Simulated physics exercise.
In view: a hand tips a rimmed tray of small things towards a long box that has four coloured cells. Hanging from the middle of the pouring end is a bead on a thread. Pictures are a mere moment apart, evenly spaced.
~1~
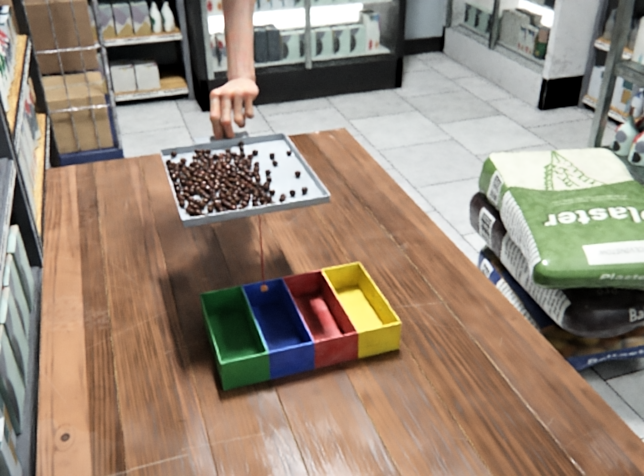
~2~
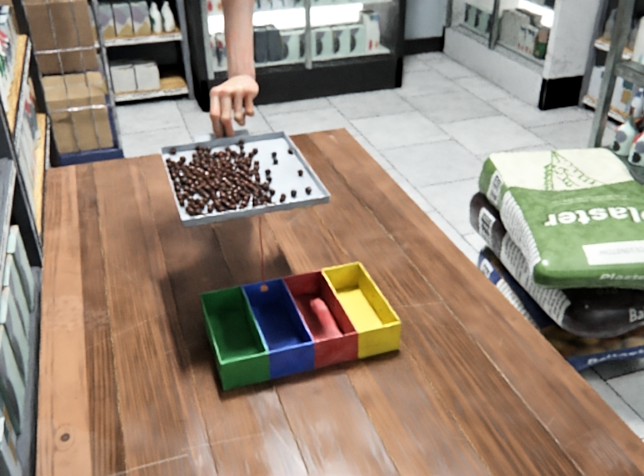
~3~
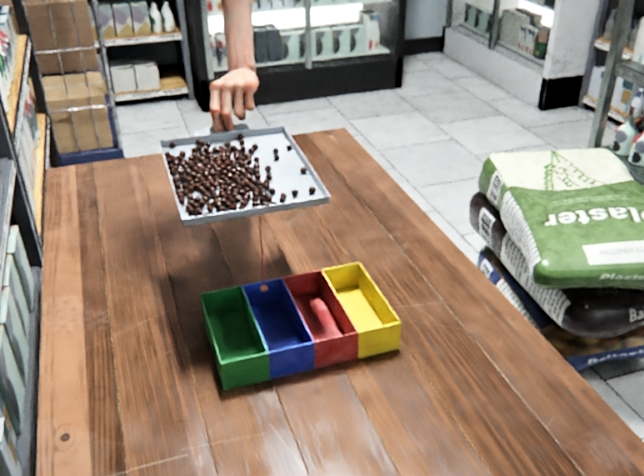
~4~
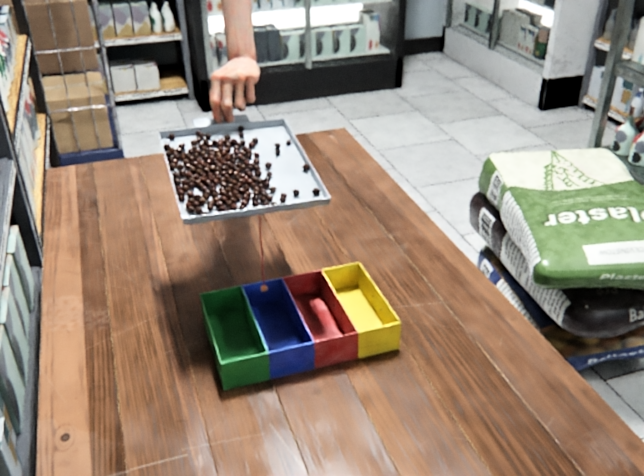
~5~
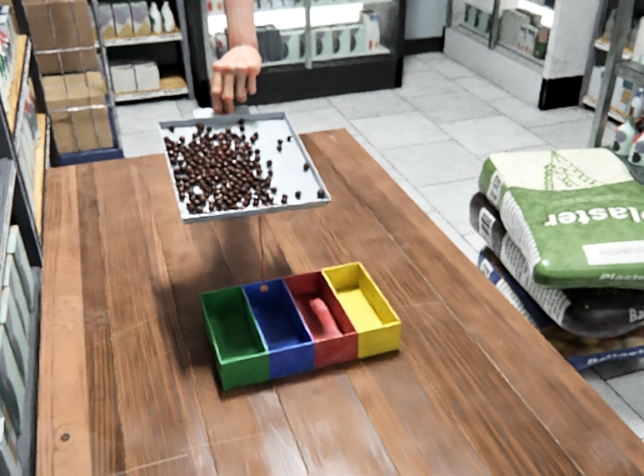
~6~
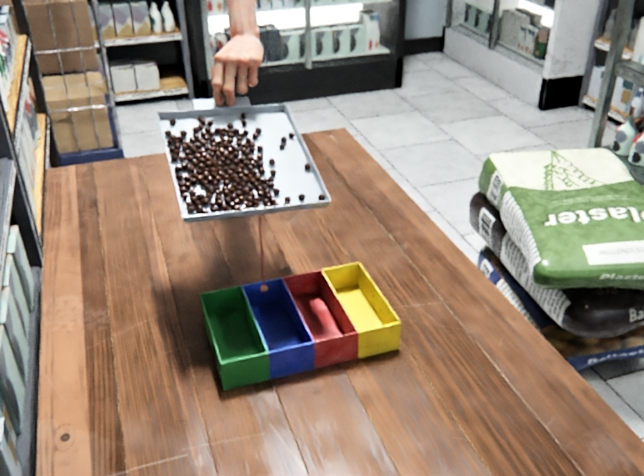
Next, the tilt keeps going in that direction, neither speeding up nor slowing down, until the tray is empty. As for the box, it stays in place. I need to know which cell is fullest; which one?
That is the red cell.
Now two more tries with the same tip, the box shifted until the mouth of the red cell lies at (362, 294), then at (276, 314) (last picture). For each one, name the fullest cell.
The blue cell first, the yellow one second.
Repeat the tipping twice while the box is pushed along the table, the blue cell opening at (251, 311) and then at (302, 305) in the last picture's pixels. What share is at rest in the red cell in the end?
First position: Some 40 %; second position: Some 40 %.
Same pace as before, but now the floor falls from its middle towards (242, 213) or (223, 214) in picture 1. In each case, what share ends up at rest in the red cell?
10 per cent, then 0 per cent.
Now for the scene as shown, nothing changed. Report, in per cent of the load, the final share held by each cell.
In per cent, green cell 10, blue cell 20, red cell 50 and yellow cell 20.
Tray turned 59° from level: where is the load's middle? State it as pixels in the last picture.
Somewhere about pixel (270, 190).
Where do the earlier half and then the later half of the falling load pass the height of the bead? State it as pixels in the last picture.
Around (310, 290) and then (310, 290).
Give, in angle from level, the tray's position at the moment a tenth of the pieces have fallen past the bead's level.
Approx. 70° from level.
Just after the last frame, tray tipped steeply; the larger part on the tray; just a few in the yellow cell; just a few in the red cell; about a tenth falling or outside the box.
A moment on, tray tipped right over; about a tenth on the tray; roughly a third in the red cell; roughly a quarter in the blue cell; about a tenth in the yellow cell; about a tenth in the green cell; roughly a quarter falling or outside the box.
Further on, tray tipped past a quarter turn; roughly half in the red cell; roughly a quarter in the blue cell; roughly a quarter in the yellow cell; about a tenth in the green cell; about a tenth falling or outside the box.
When it is over, tray tipped past a quarter turn; roughly half in the red cell; roughly a quarter in the blue cell; roughly a quarter in the yellow cell; about a tenth in the green cell; about a tenth outside the box.
